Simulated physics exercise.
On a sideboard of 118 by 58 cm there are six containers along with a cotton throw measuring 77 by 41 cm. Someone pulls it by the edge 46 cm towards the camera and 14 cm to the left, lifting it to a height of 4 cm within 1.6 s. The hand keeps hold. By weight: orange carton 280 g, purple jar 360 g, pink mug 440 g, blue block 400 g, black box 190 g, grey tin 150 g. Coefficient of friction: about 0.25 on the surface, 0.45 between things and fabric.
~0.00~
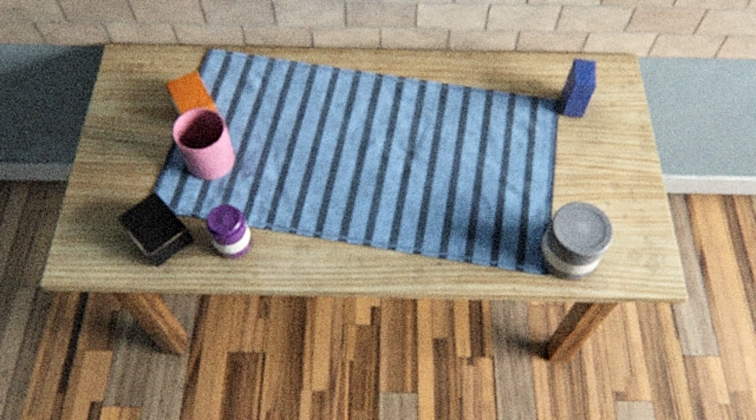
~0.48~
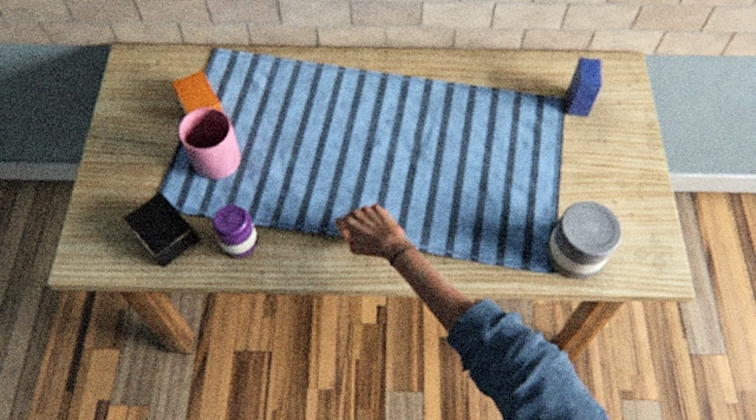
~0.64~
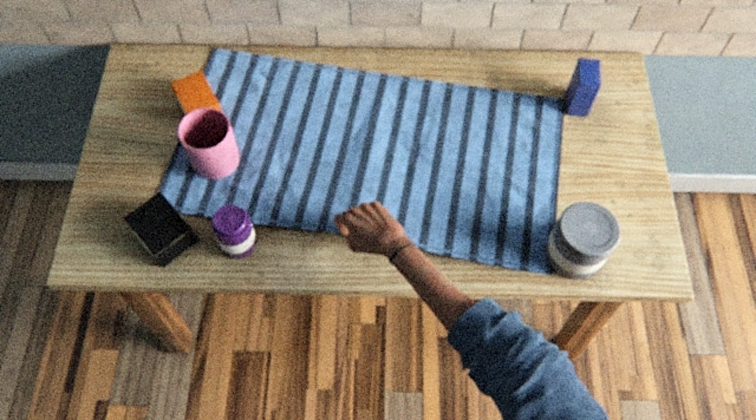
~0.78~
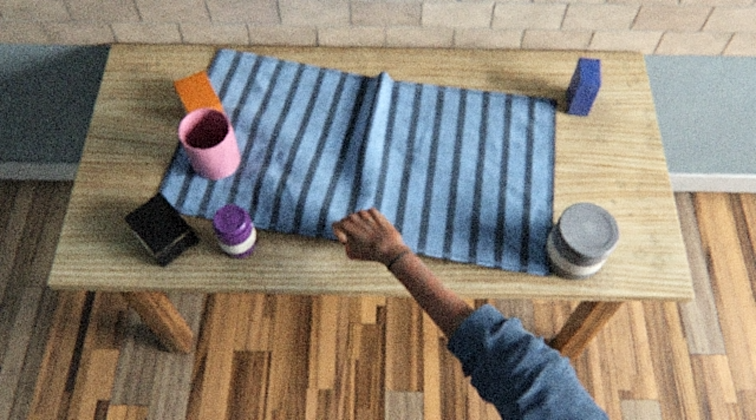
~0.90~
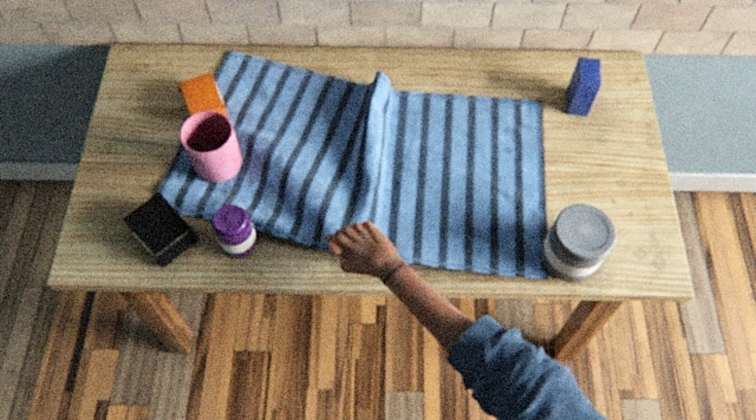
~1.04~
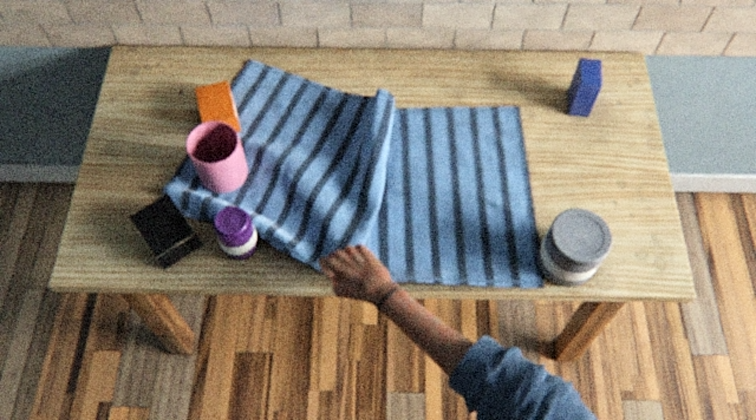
At first a striped blue cloth lies flat on a wooden table among six containers. A hand reaches in, grips its near edge and pulls it towards the viewer and slightly left, raising a fold across the middle, while the pink mug and orange carton shift a little with the cloth.
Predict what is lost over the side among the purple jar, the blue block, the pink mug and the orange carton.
I'd bet the purple jar leaves the surface. I'd bet the blue block never leaves the surface. I'd bet the pink mug leaves the surface. I'd bet the orange carton leaves the surface.
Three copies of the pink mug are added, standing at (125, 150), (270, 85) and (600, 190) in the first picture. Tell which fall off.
First keeps its place, second leaves the top, third keeps its place.
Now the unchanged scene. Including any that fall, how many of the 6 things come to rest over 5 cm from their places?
That gives 4.
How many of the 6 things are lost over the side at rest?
All told, 4.
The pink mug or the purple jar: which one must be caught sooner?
It's the purple one that goes before the other.
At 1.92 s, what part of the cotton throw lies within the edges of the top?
Near 15 in a hundred.
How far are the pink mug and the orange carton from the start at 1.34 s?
Shift - pink mug 10 cm, orange carton 15 cm.
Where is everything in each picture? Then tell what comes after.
Purple jar (224, 218); blue block (585, 72); pink mug (199, 129); orange carton (190, 93); cotton throw corners (209, 49), in the first frame.
Cotton throw corners (215, 49); grip (348, 237), in the second frame.
Cotton throw corners (214, 49); grip (347, 234), in the third frame.
Cotton throw corners (219, 49); grip (345, 241), in the fourth frame.
Pink mug (206, 132); grey tin (585, 230); orange carton (201, 94); cotton throw corners (229, 51) (542, 101); grip (340, 253), in the fifth frame.
Purple jar (231, 220); blue block (591, 71); pink mug (213, 142); orange carton (215, 102); cotton throw corners (249, 60) (519, 107) (544, 288); grip (332, 276), in the sixth frame.
By 1.3 s, 80 % of the cotton throw is still over the top; orange carton 15 cm off its start, pink mug 11 cm off its start, purple jar 5 cm off its start.
By 1.6 s, 45 % of the cotton throw is still over the top; orange carton 29 cm off its start, pink mug 22 cm off its start, purple jar 13 cm off its start.
By 1.9 s, 15 % of the cotton throw is still over the top; orange carton 41 cm off its start at (318, 232), pink mug 33 cm off its start at (260, 281), purple jar over the edge.
By 2.2 s, 0 % of the cotton throw is still over the top; orange carton on its side, 55 cm off its start, pink mug over the edge, purple jar over the edge.
By 3.8 s, 0 % of the cotton throw is still over the top; pink mug over the edge, orange carton over the edge, purple jar over the edge, blue block 0 cm off its start at (591, 71).
